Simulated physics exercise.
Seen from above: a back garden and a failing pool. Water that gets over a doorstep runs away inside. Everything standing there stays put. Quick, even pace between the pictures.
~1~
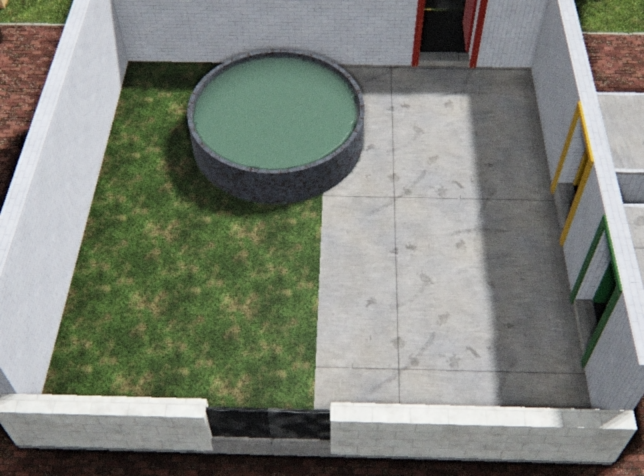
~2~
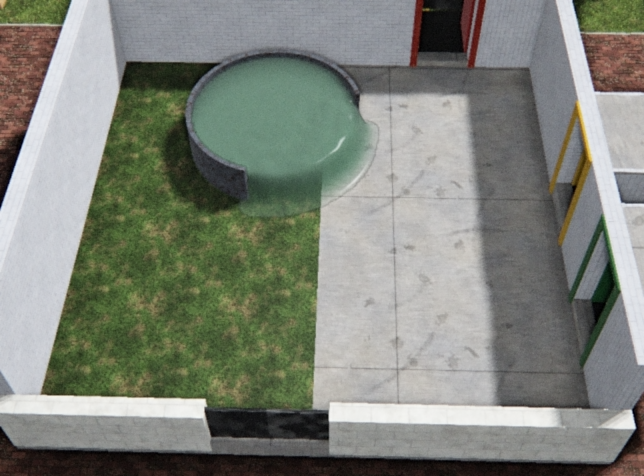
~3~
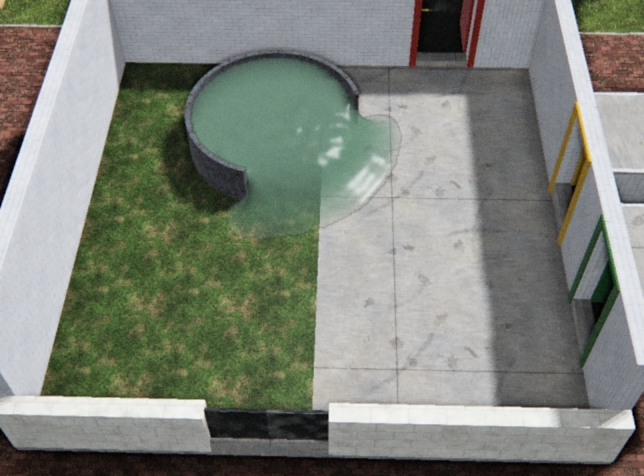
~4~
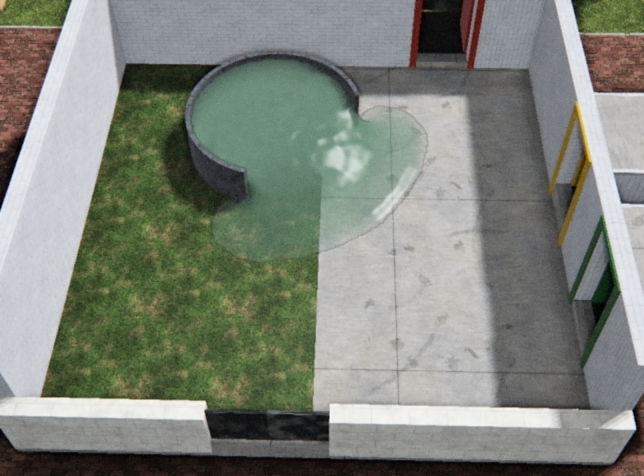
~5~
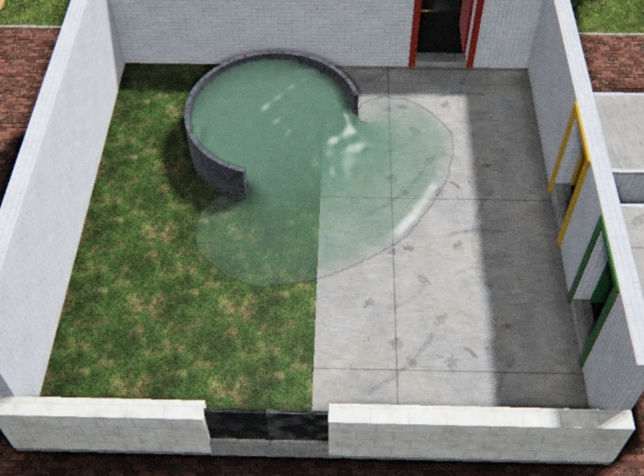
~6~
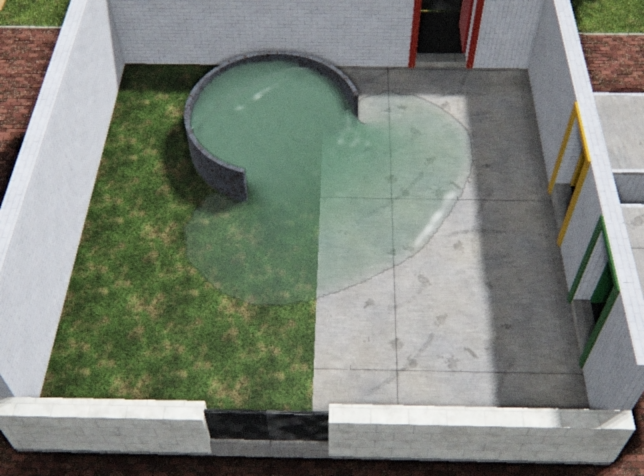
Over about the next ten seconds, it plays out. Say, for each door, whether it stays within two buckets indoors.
One by one: The red door does not surpass two buckets; the yellow door does not surpass two buckets; the green door surpasses two buckets.
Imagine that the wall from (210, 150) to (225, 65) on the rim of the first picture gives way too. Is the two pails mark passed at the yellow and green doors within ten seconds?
Well, the yellow comes up short, and the green comes up short.
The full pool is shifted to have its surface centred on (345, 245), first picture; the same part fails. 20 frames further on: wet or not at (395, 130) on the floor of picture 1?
Answer: Spared.
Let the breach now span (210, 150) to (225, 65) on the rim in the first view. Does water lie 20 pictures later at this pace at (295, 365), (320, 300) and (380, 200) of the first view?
The three spots, in order, are spared, spared and spared.
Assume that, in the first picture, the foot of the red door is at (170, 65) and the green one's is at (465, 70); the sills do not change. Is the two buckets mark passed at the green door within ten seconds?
My answer is that the green door stays beneath the limit.
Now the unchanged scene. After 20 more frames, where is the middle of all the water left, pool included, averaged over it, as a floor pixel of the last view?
I reckon somewhere around (398, 251).
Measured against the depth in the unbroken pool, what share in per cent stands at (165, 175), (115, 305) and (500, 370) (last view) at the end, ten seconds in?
About 10, 16 and 8 per cent.
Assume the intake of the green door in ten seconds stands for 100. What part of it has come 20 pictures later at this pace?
Around 30 in a hundred.
A moment on, water covers 45 % of the floor; the red door not reached, the yellow door wet at the sill, nothing in, the green door not reached.
Next, water covers 65 % of the floor; the red door wet at the sill, nothing in, the yellow door wet at the sill, nothing in, the green door wet at the sill, nothing in.
Then, water covers 70 % of the floor; the red door wet at the sill, nothing in, the yellow door wet at the sill, nothing in, the green door over two buckets in.
Later, water covers 85 % of the floor; the red door wet at the sill, nothing in, the yellow door wet at the sill, nothing in, the green door over two buckets in.
In the end, water covers 95 % of the floor; the red door wet at the sill, nothing in, the yellow door wet at the sill, nothing in, the green door over two buckets in.
